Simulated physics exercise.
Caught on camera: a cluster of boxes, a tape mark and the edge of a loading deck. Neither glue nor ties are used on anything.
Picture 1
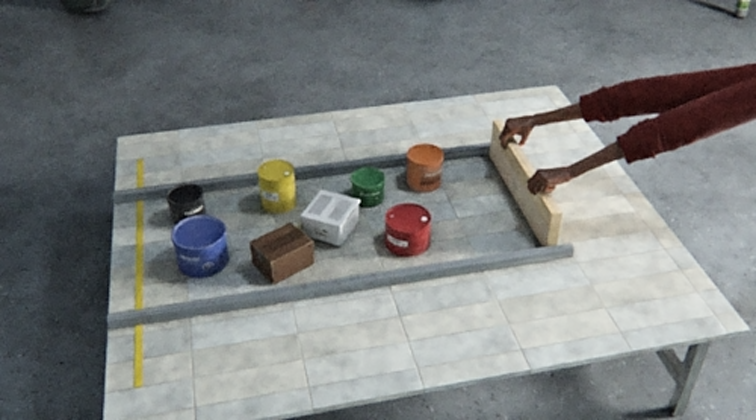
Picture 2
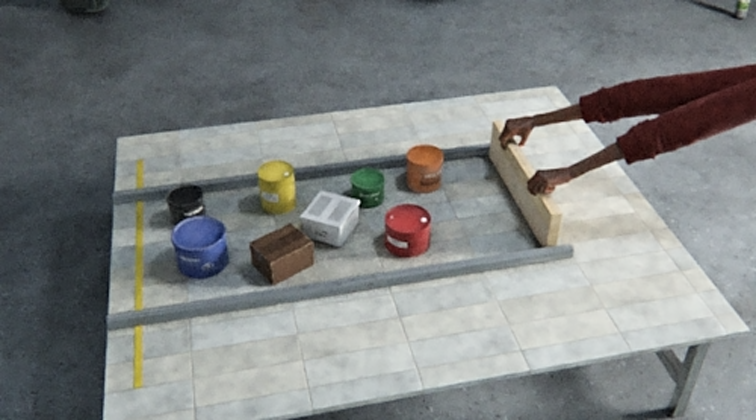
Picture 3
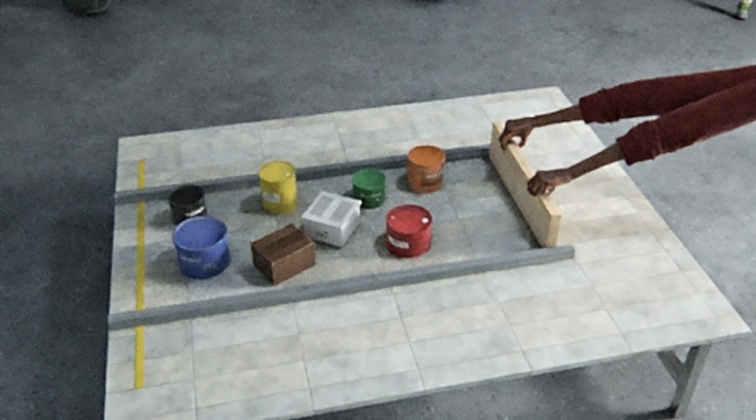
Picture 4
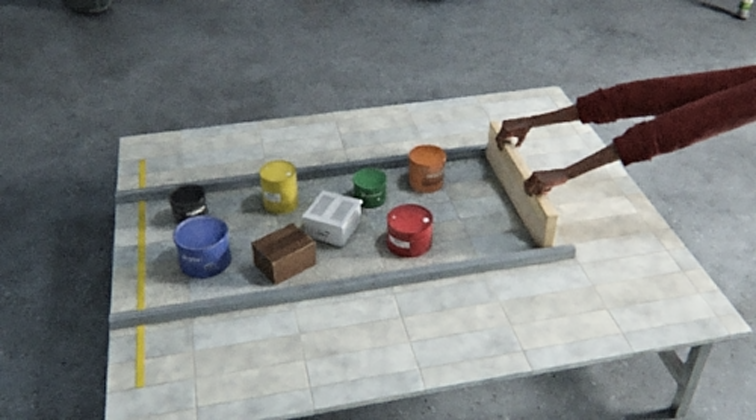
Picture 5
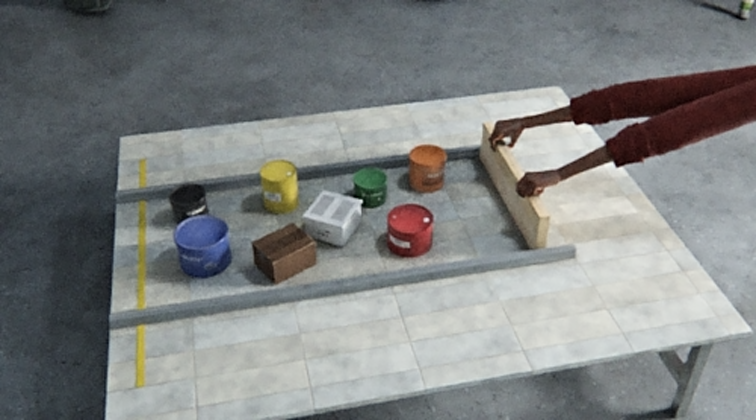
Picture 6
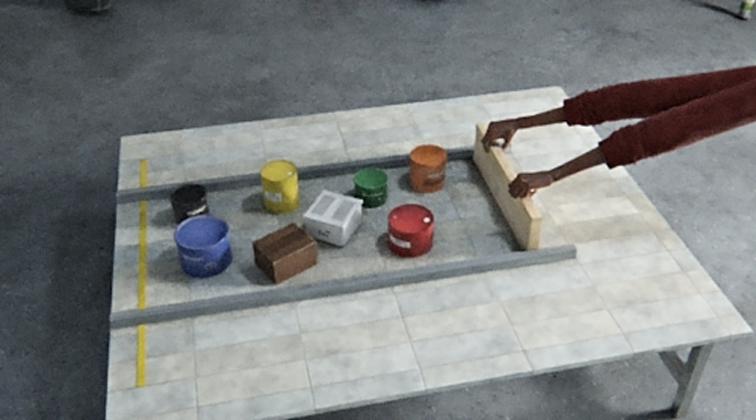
The video shows pails, a yellow canister, a brown parcel and a white tote between two rails on a table, near a yellow tape line, while two hands slide a wooden plank slightly left and the items stay still.
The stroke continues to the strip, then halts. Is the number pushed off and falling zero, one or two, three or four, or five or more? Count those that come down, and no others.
It is five or more.
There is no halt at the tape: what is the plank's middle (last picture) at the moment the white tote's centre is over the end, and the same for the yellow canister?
Its middle is about (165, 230) and about (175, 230).
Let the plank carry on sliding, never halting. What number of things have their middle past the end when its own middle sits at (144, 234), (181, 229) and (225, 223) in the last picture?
Result per place: 5; 3; 0.
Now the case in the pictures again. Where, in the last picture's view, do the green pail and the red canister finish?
Taking them in turn, first comes (122, 233), then (113, 280).
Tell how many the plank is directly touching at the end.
Contact count: 3.
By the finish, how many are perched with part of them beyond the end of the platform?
Result: 3.
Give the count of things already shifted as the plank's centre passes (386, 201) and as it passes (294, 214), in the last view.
At the first spot 4, then 7.
A little later, none off yet; black pail at rest near (190, 206); blue pail at rest near (204, 246); brown parcel at rest near (285, 253).
Next, none off yet; black pail at rest near (190, 206); blue pail at rest near (203, 246); brown parcel shifted about its own width near (241, 269).
Later still, none off yet; black pail shifted well along near (118, 219); blue pail shifted well along near (107, 255); brown parcel shifted well along near (136, 284).
When it is over, the number that fall off is five or more; down, white tote, yellow canister, brown parcel, blue pail and black pail.
